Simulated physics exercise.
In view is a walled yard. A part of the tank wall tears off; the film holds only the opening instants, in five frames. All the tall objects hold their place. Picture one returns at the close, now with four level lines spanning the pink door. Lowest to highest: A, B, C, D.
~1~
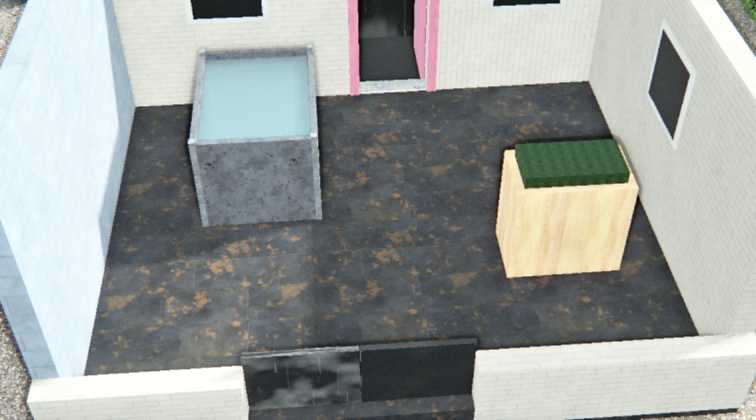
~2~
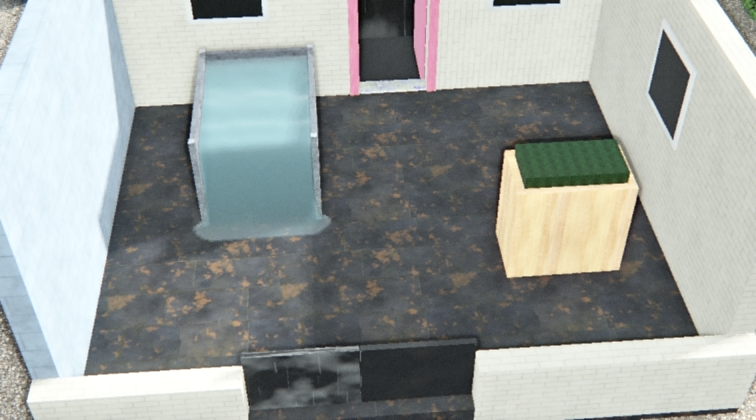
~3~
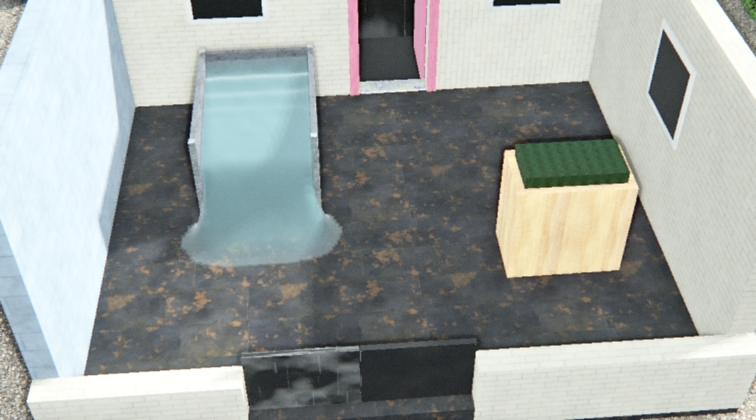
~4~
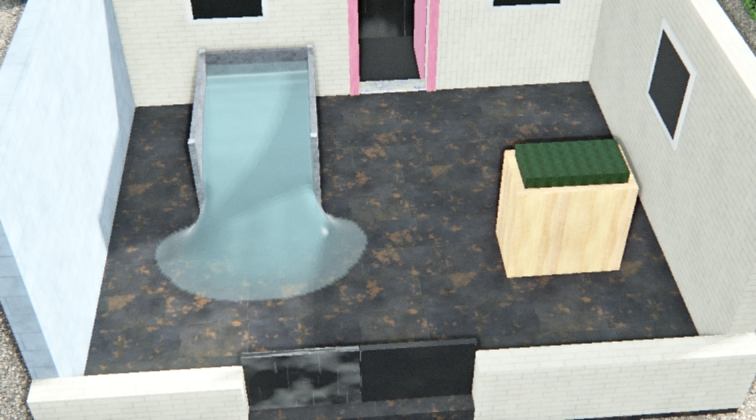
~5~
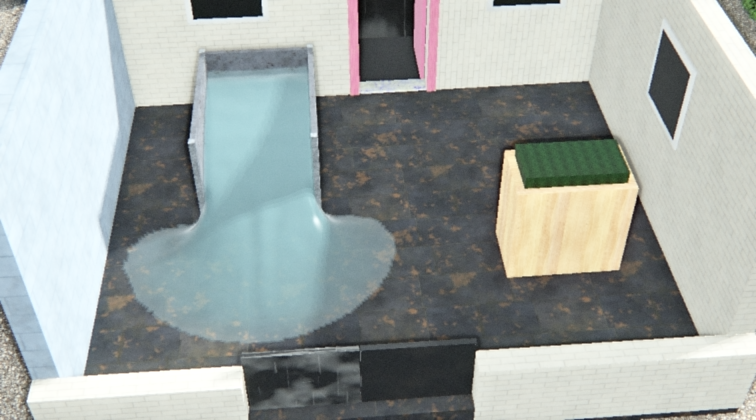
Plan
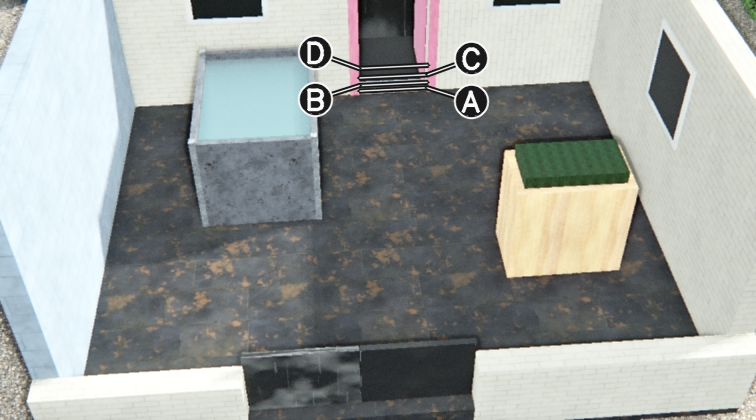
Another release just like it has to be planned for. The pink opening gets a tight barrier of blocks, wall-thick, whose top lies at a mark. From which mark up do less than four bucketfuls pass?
I would pick height B.
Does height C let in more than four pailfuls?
No.
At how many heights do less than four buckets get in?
Three of the four.
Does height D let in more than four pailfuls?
No.
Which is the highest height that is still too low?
A it is.
On the marked copy, A at (393, 89); B at (393, 84); C at (393, 76); D at (393, 66); from the bottom up A, B, C, D.
With A, about 8 bucketfuls get in.
With B, a splash gets over, under a bucket.
With C, nothing gets over.
With D, nothing gets over.
